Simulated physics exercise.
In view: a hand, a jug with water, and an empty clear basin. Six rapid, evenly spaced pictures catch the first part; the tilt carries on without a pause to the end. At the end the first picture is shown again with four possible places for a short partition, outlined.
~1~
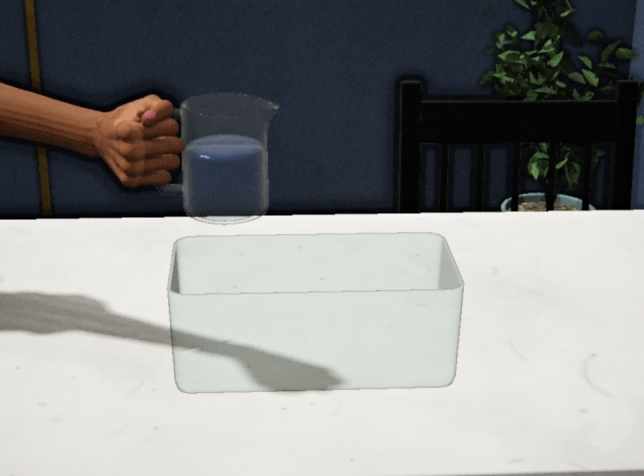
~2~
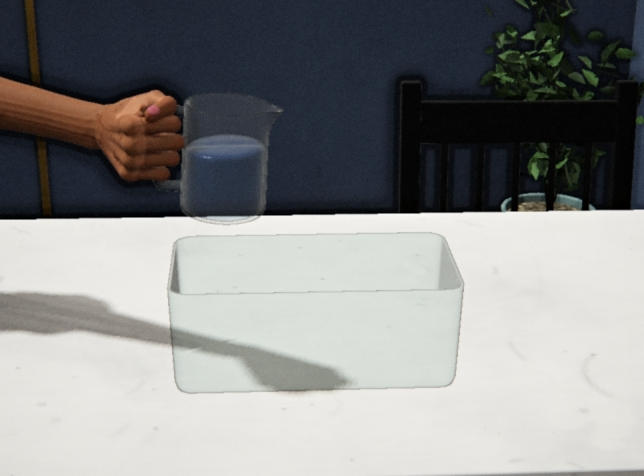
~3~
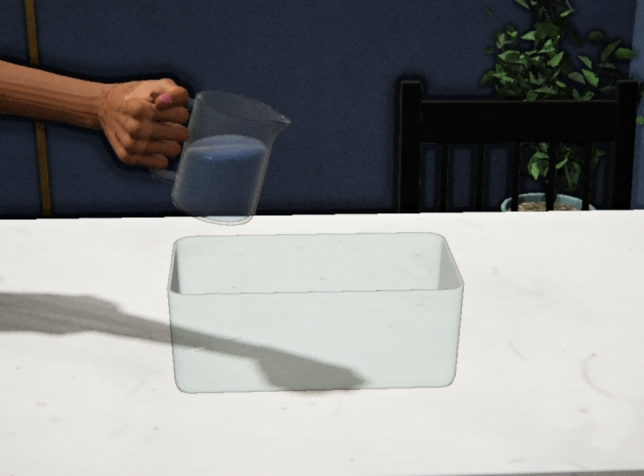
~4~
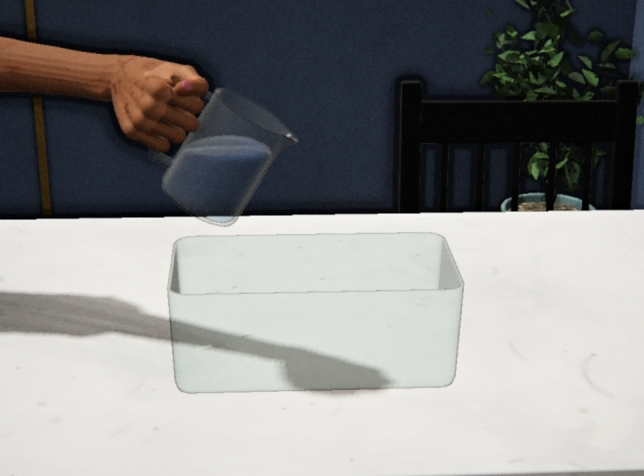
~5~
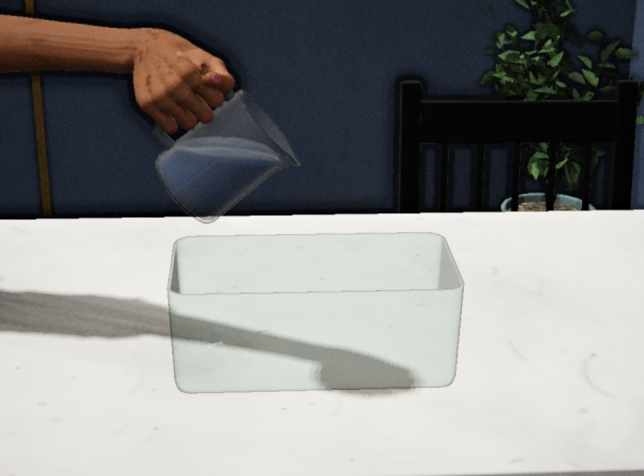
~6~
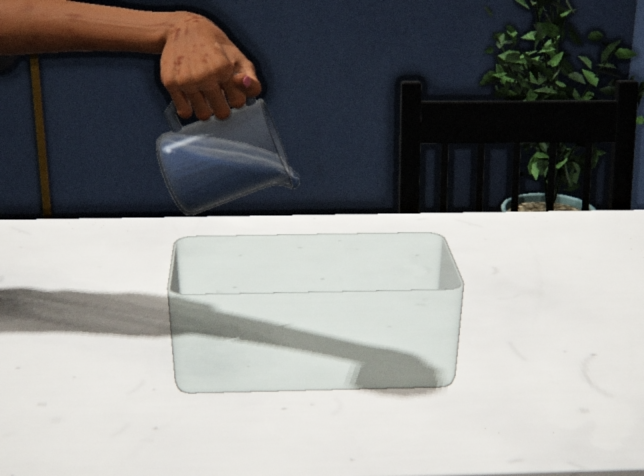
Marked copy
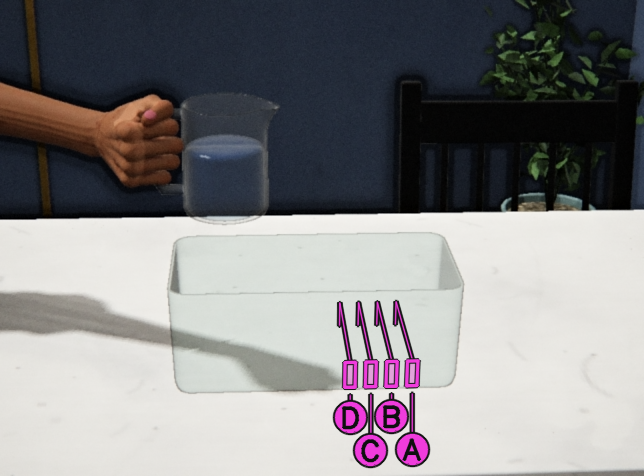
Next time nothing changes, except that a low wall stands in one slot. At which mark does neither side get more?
D beats the others.
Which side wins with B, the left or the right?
The left side.
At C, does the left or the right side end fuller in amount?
The left side.
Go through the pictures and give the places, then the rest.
Upright, lip at (277, 106); basin from (175, 389) to (455, 383); nothing has left yet, in the first frame.
Tipped about 4°, lip at (281, 110); nothing has left yet, in the second frame.
Tipped about 15°, lip at (289, 121); nothing has left yet, in the third frame.
Tipped about 31°, lip at (297, 140); nothing has left yet, in the fourth frame.
Tipped about 50°, lip at (299, 163); nothing has left yet, in the fifth frame.
Tipped about 69°, lip at (292, 186); water is over the lip, down to (292, 186), in the sixth frame.
On the marked copy, A at (412, 393); B at (391, 394); C at (370, 394); D at (350, 395).
With A, about 86 % ends left of the wall and 12 % right of it.
With B, about 88 % ends left of the wall and 9 % right of it; 3 % is lost outside.
With C, about 85 % ends left of the wall and 13 % right of it; 3 % is lost outside.
With D, about 52 % ends left of the wall and 47 % right of it.
